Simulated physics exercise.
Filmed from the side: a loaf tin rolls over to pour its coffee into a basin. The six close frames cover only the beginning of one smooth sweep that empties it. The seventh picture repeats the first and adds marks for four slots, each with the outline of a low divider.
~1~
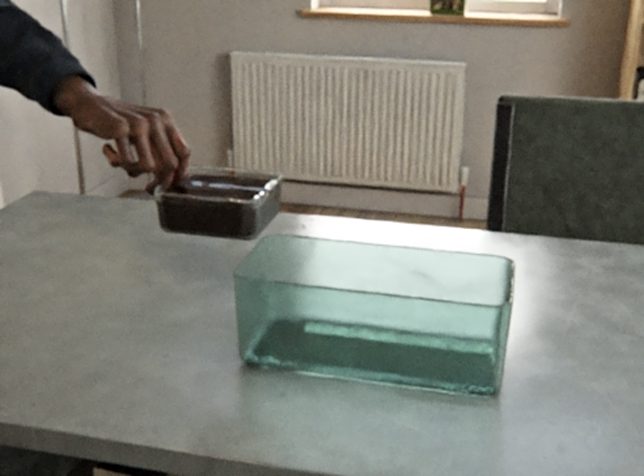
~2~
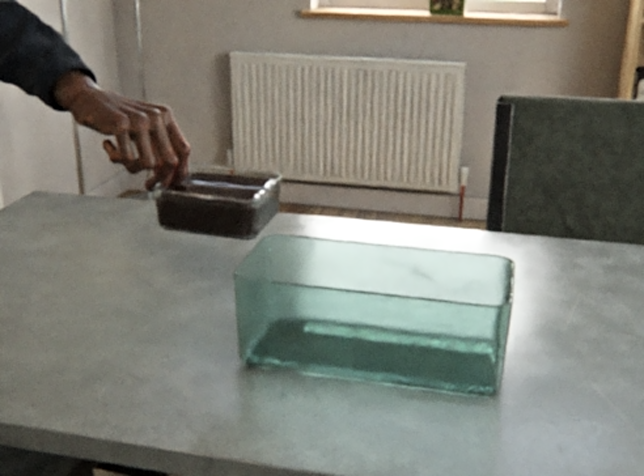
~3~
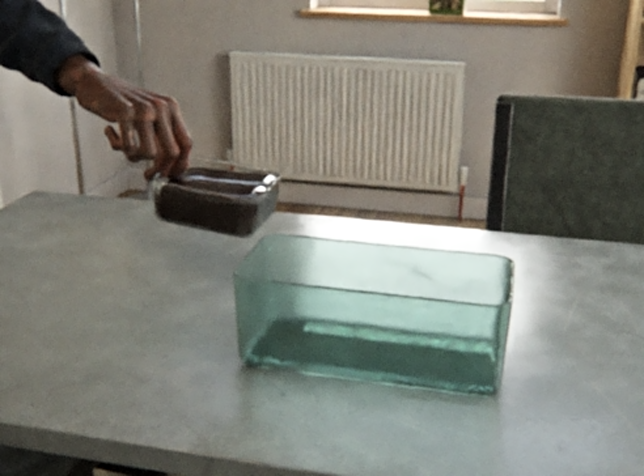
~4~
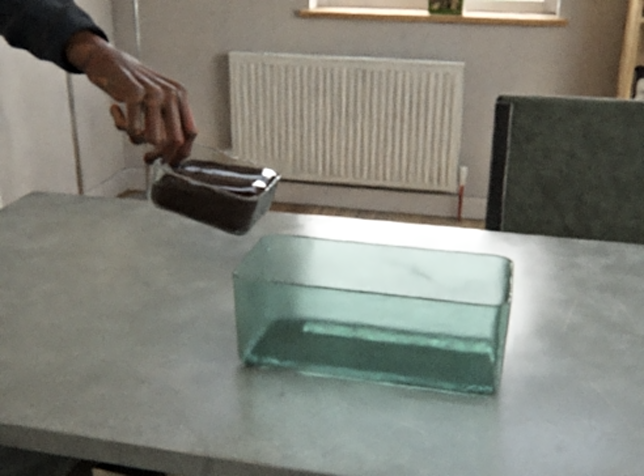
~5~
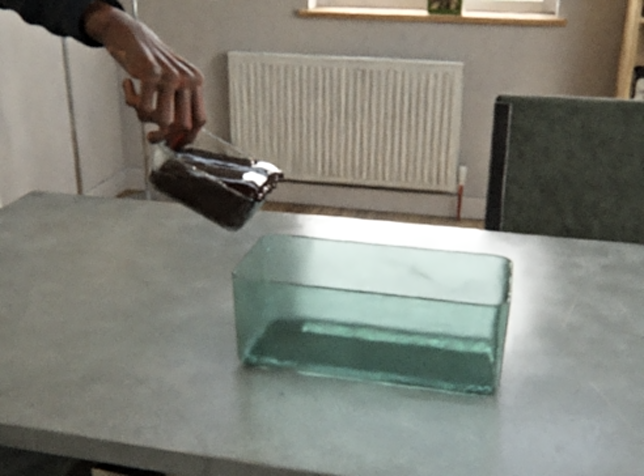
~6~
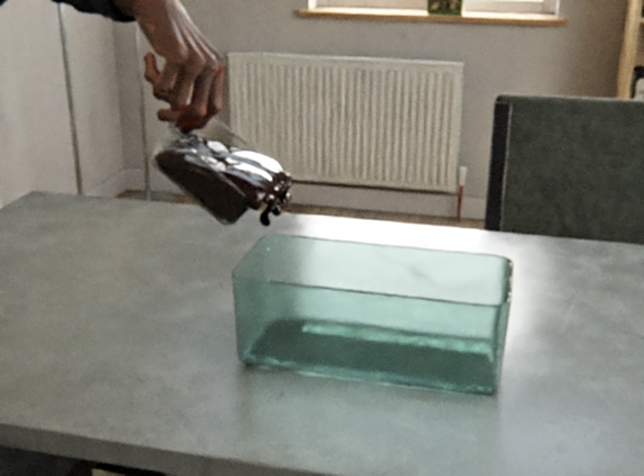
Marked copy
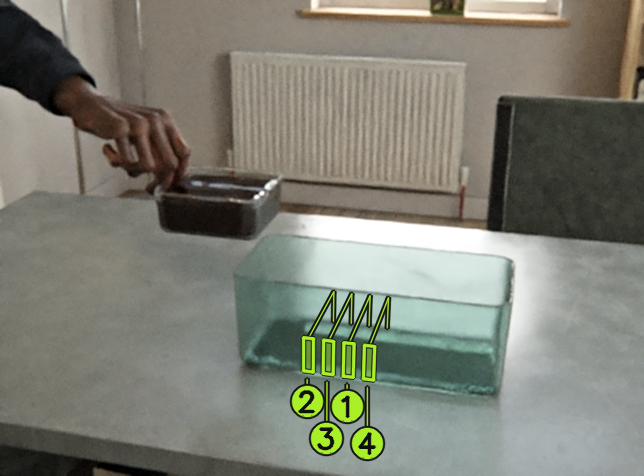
On a grey table in a room with a radiator, a hand held a small clear container of dark liquid beside a greenish glass basin, then tilted it rightward until liquid began slipping over its lip.
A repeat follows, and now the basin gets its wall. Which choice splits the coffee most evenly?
1 works best here.
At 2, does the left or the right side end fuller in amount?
More ends on the right.
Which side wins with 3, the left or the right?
The right side.
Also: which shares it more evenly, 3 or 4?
Position 3.
In lime, 1 at (347, 384); 2 at (307, 379); 3 at (326, 381); 4 at (367, 387).
With 1, about 50 % ends left of the wall and 47 % right of it; 3 % is lost outside.
With 2, about 14 % ends left of the wall and 84 % right of it; 3 % is lost outside.
With 3, about 25 % ends left of the wall and 71 % right of it; 4 % is lost outside.
With 4, about 79 % ends left of the wall and 14 % right of it; 7 % is lost outside.
